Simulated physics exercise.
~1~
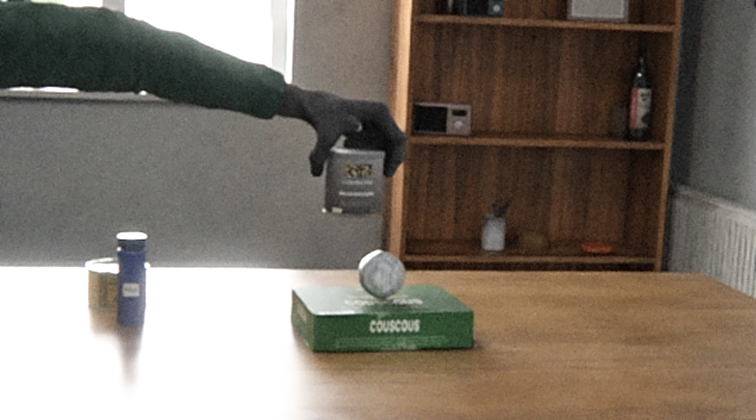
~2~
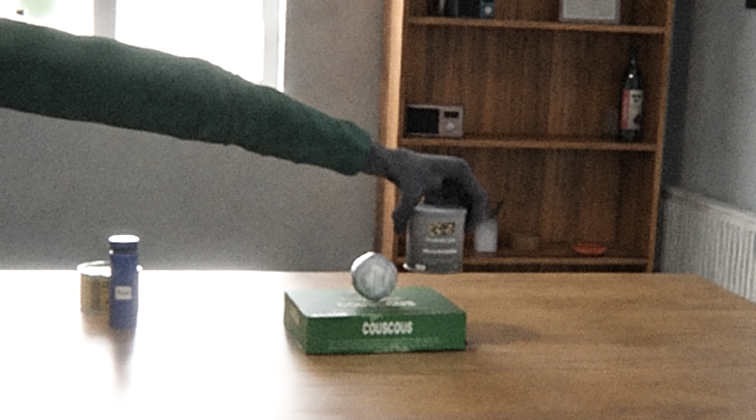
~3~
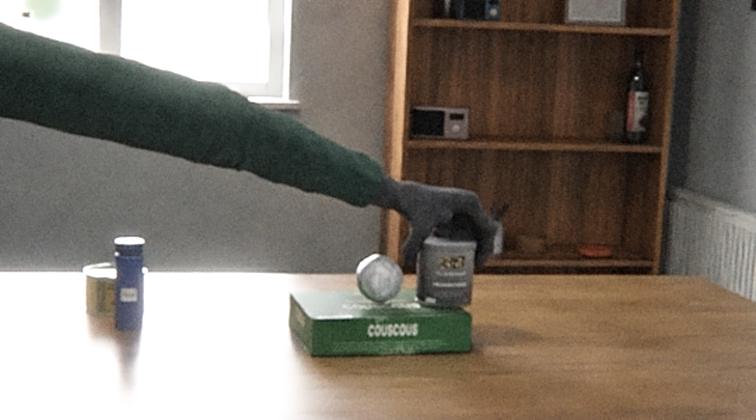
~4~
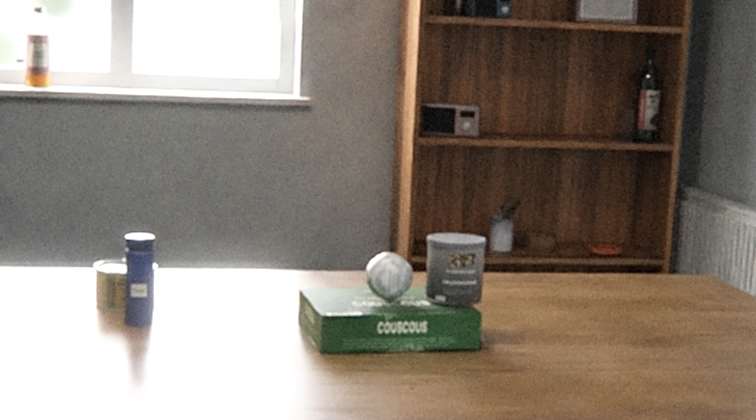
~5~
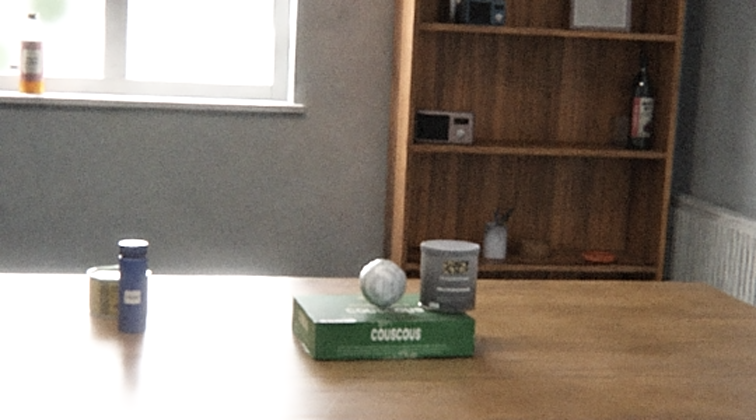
A grey pot was carried right and lowered by a gloved hand onto a green couscous packet, beside a round whitish onion. The hand let go and withdrew, and the pot stayed put, with the blue shaker and yellow tub still standing to the left.
